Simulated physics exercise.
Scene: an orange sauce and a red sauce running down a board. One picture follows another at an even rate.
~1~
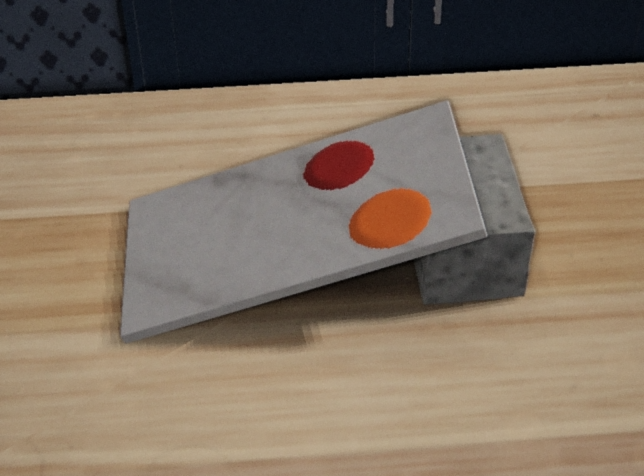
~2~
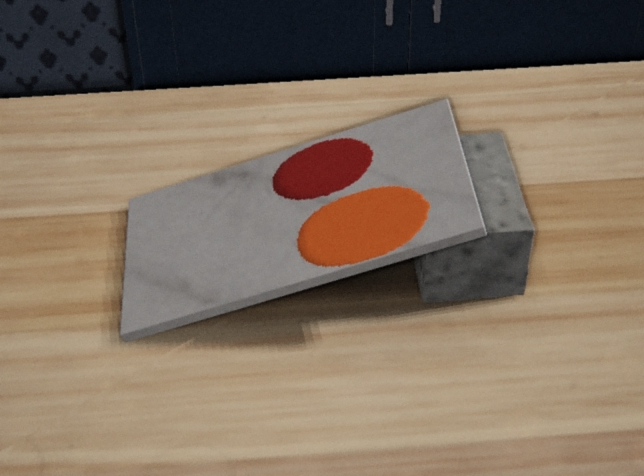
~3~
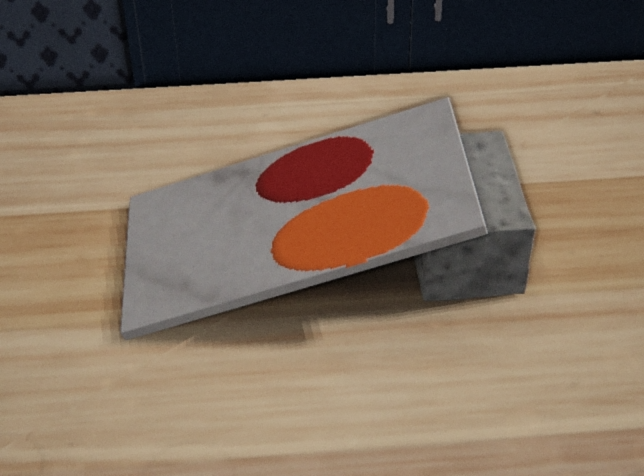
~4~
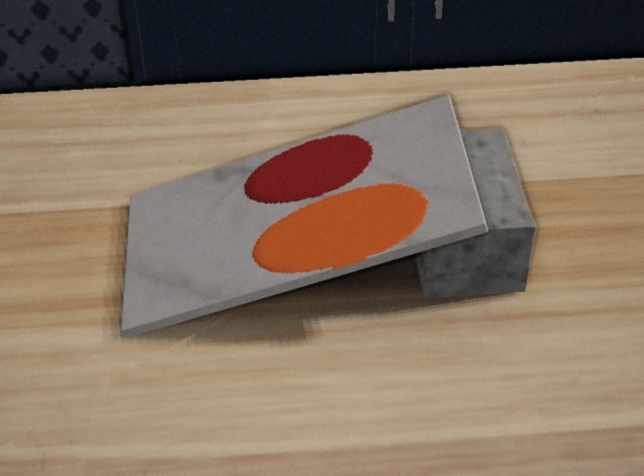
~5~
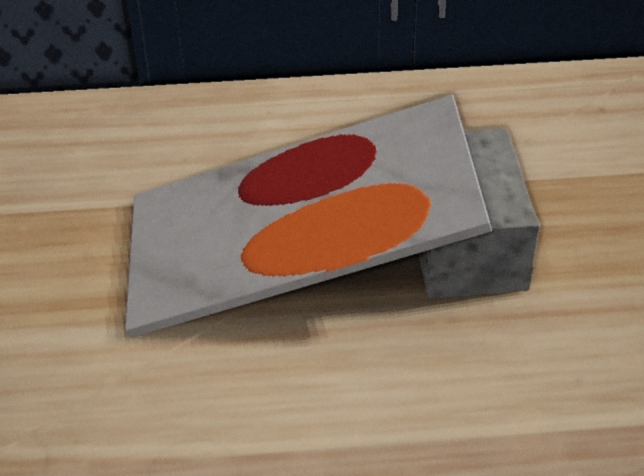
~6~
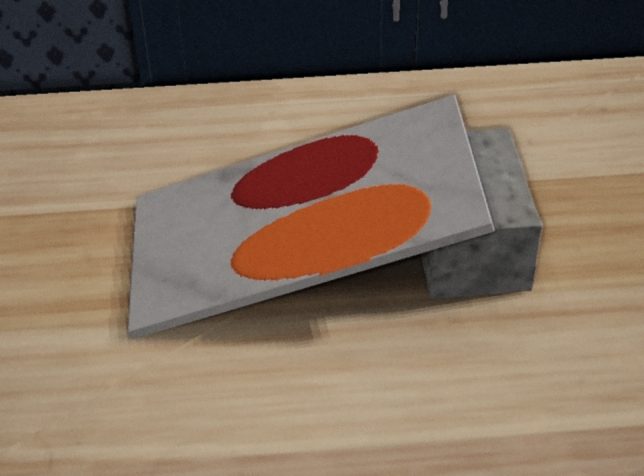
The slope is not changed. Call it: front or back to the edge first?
Front.
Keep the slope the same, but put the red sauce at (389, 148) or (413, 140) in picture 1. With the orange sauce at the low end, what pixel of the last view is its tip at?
Its tip would sit near (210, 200) in the first try and at (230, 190) in the second.
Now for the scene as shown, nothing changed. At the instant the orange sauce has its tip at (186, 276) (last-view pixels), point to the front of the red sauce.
Roughly (202, 204) in the last view.
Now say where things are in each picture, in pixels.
Tip of the orange sauce a quarter of the way down; tip of the red sauce (313, 171) half way down, in the first picture.
Tip of the orange sauce (308, 240) half way down; tip of the red sauce half way down, in the second picture.
Tip of the orange sauce half way down; tip of the red sauce (265, 183) half way down, in the third picture.
Tip of the orange sauce (262, 250) half way down; tip of the red sauce three quarters of the way down, in the fourth picture.
Tip of the orange sauce three quarters of the way down; tip of the red sauce (246, 188) three quarters of the way down, in the fifth picture.
Tip of the orange sauce (239, 260) three quarters of the way down; tip of the red sauce three quarters of the way down, in the sixth picture.
A moment on, the orange sauce is three quarters of the way down; the red sauce is three quarters of the way down.
Further on, the orange sauce is close to the edge; the red sauce is three quarters of the way down.
When it is over, the orange sauce is at the low edge; the red sauce is close to the edge.
